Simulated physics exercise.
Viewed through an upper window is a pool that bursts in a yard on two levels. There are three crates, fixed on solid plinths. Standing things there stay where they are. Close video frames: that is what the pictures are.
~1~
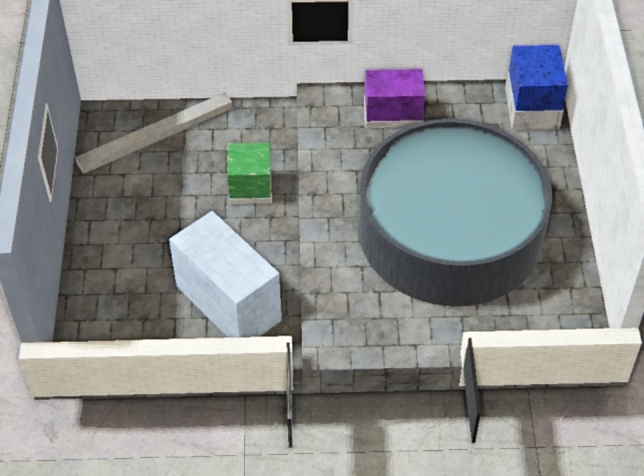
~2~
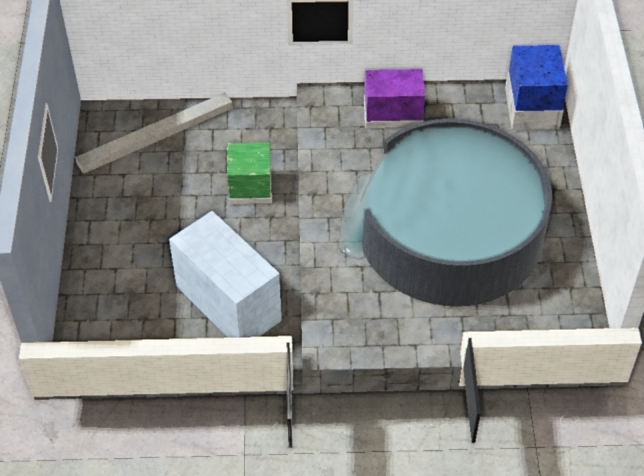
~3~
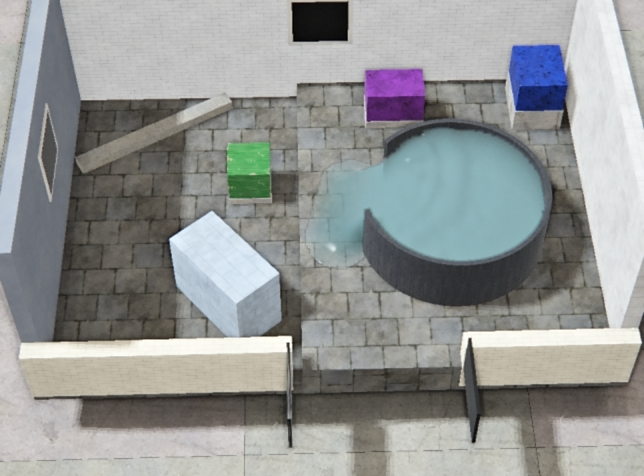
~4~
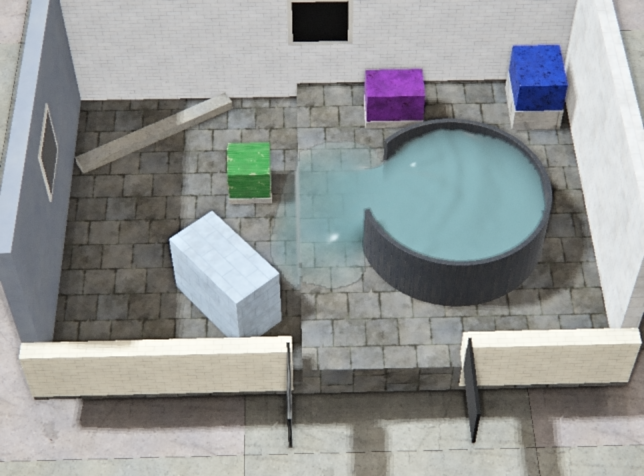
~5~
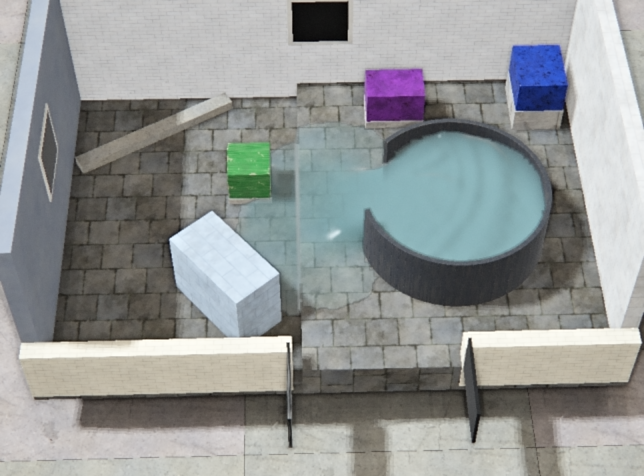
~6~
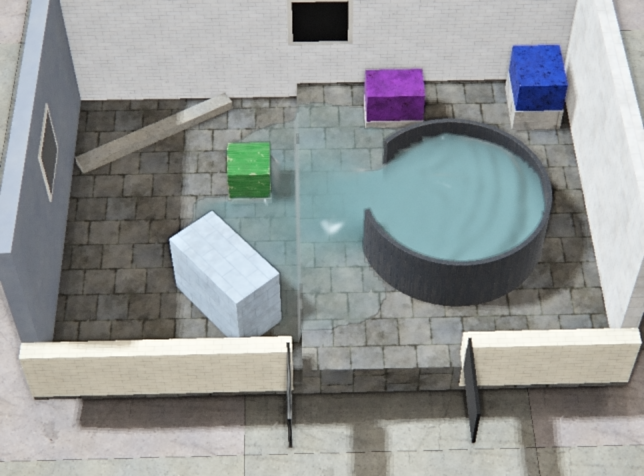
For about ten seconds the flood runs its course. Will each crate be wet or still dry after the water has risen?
The green crate is within reach of the water. The purple crate is out of reach of the water. The blue crate is out of reach of the water.
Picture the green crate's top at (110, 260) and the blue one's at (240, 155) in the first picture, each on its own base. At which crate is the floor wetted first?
I would point to the one in blue.
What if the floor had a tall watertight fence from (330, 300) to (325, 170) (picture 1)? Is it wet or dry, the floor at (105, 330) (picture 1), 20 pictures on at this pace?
There: No water.
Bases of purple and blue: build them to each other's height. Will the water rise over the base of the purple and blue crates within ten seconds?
In short: The purple crate is not reached; the blue crate is not reached.
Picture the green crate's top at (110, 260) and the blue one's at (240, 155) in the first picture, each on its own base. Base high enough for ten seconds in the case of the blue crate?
I'd say blue is hit by the flood.
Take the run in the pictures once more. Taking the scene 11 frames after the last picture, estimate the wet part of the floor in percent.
It comes out near 55 percent.
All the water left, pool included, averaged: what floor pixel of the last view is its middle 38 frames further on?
Close to (248, 236).
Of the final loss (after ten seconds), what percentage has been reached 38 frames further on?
Around 40 percent.
A moment on, water covers 40 % of the floor; the green crate water round its plinth, the purple crate water round its plinth, the blue crate not reached.
Next, water covers 55 % of the floor; the green crate water round its plinth, the purple crate water round its plinth, the blue crate not reached.
Then, water covers 65 % of the floor; the green crate water round its plinth, the purple crate water round its plinth, the blue crate not reached.
Later, water covers 70 % of the floor; the green crate water round its plinth, the purple crate water round its plinth, the blue crate water round its plinth.
In the end, water covers 65 % of the floor; the green crate was topped, the purple crate stayed above the water, the blue crate stayed above the water.
